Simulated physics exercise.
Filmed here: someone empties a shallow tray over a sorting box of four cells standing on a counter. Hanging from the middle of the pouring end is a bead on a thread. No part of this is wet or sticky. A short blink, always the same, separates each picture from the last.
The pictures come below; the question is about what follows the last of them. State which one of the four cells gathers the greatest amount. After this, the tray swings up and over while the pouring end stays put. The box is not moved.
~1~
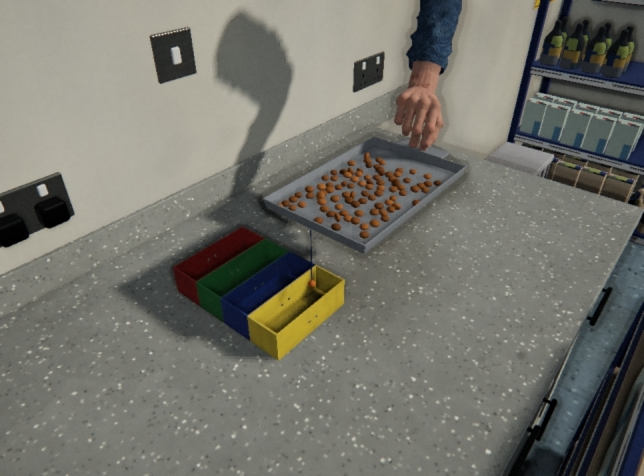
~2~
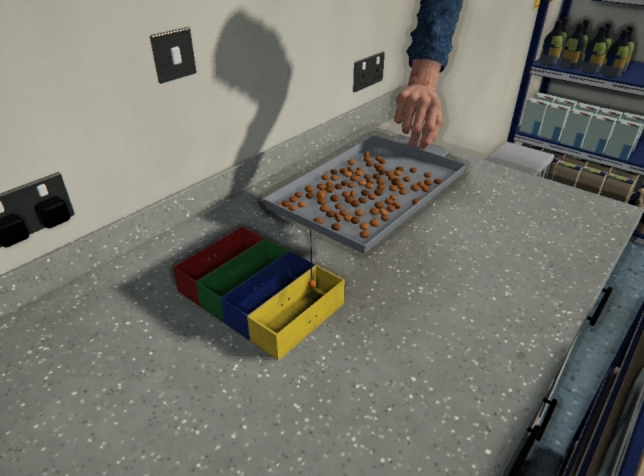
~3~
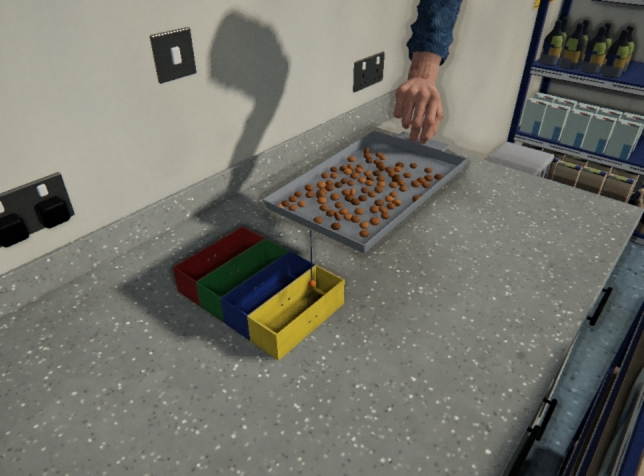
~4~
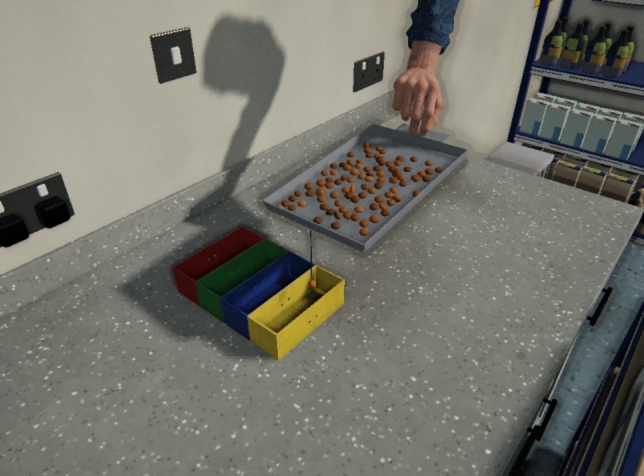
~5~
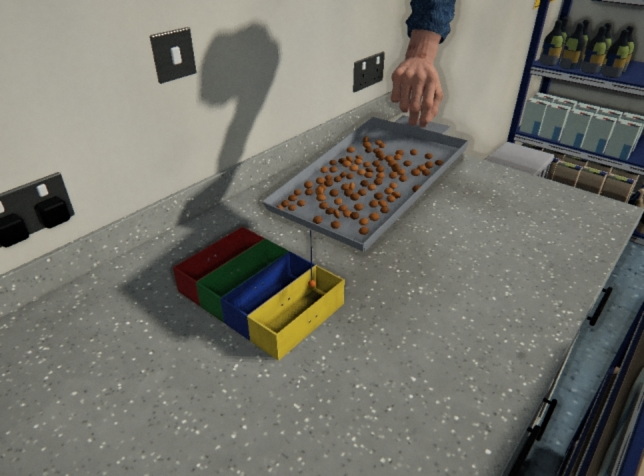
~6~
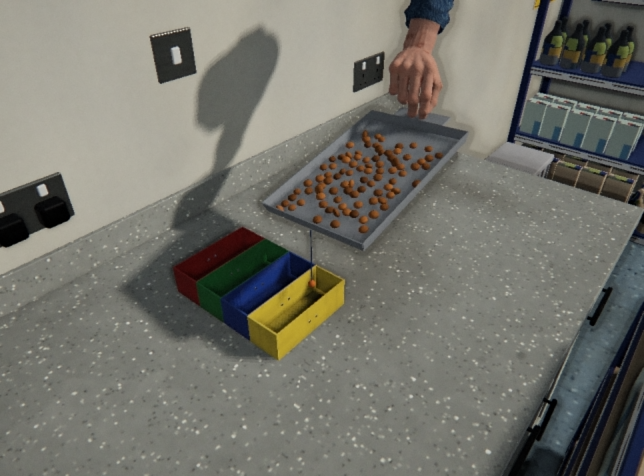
It is the blue cell.
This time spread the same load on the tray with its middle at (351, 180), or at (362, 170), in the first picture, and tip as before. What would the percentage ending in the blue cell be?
First case: Some 60 %; second case: Some 60 %.
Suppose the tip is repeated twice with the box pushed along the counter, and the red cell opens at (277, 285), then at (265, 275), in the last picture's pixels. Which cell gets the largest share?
The red cell, then the red one.
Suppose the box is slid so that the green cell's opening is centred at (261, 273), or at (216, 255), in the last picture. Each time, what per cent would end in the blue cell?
First try: Roughly 40 per cent; second try: Roughly 10 per cent.
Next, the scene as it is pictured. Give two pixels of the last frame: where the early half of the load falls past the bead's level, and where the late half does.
It passes near (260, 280) first and then near (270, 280).
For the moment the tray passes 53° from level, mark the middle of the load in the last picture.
Somewhere around pixel (310, 192) in the last picture.
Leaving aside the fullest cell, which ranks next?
The yellow one.
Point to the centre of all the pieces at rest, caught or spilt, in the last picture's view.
I'd place the middle at about (266, 316).
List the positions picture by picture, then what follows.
In the first picture, corners of the pouring end at (267, 198) and (365, 243), level; middle of the load at (365, 193), bits of cat kibble; bead on its thread at (312, 284); red cell at (187, 284); green cell at (210, 300); blue cell at (236, 317); yellow cell at (263, 336).
In the second picture, corners of the pouring end at (267, 198) and (364, 243), level; middle of the load at (365, 193).
In the third picture, corners of the pouring end at (266, 199) and (364, 243), tipped barely, lowest at the left corner; middle of the load at (365, 190).
In the fourth picture, corners of the pouring end at (266, 200) and (364, 242), tipped a little, lowest at the left corner; middle of the load at (365, 187).
In the fifth picture, corners of the pouring end at (266, 201) and (363, 242), tipped a little, lowest at the left corner; middle of the load at (364, 183).
In the sixth picture, corners of the pouring end at (265, 202) and (362, 241), tipped a little, lowest at the left corner; middle of the load at (364, 180); red cell at (187, 284); green cell at (210, 300); blue cell at (236, 317); yellow cell at (263, 336).
Soon, tray tipped steeply; all on the tray.
A while on, tray tipped right over; nearly all on the tray; a stray few in the yellow cell; a stray few in the blue cell; a stray few falling or outside the box.
Towards the end, tray tipped past a quarter turn; about half in the blue cell; about a third in the yellow cell; a small part in the green cell; a small part falling or outside the box.
Finally, tray tipped past a quarter turn; about half in the blue cell; about a third in the yellow cell; a small part in the green cell; none in the red cell; a small part outside the box.
